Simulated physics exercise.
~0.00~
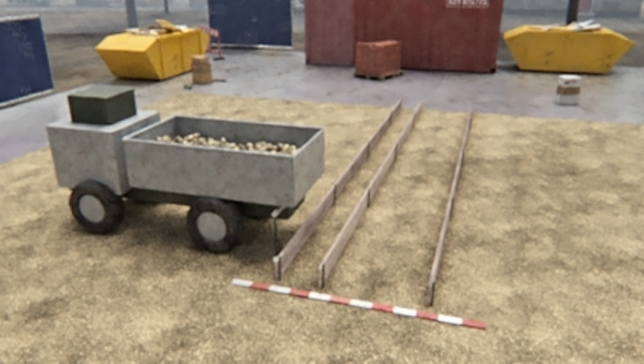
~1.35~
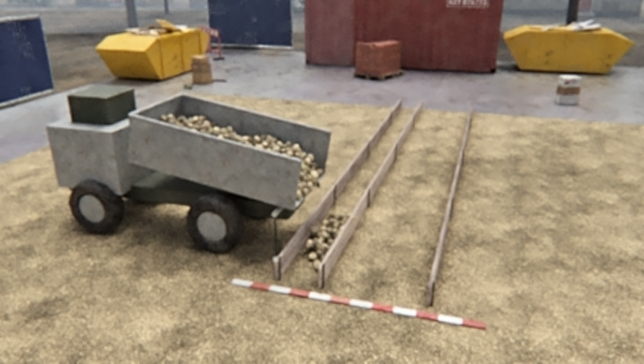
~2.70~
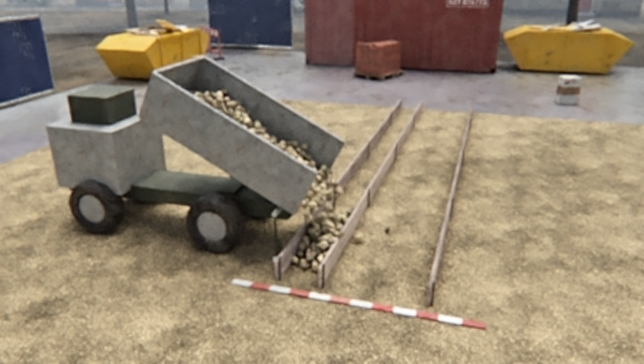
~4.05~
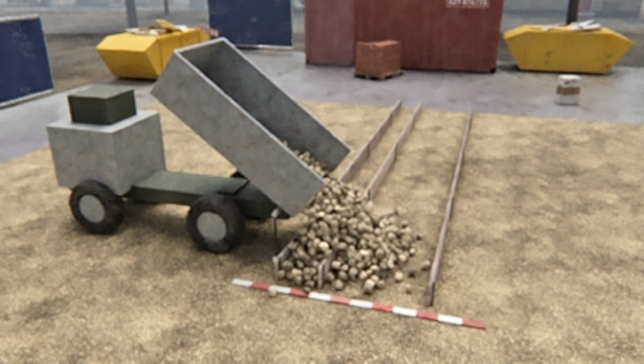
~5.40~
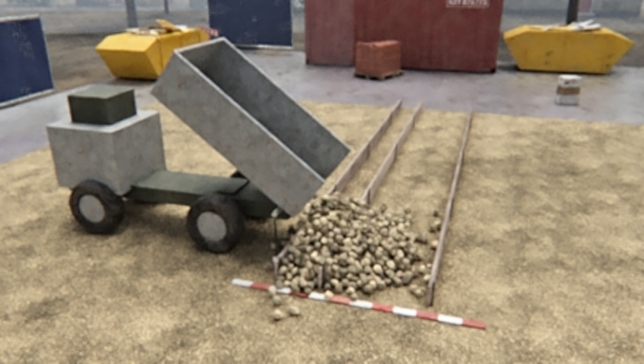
On a sandy yard with yellow skips behind, a grey tipper truck raised its body and poured stones to the right, filling the near bay between low boards, then spilling into the far one, until the body stood steep and empty beside the heap.
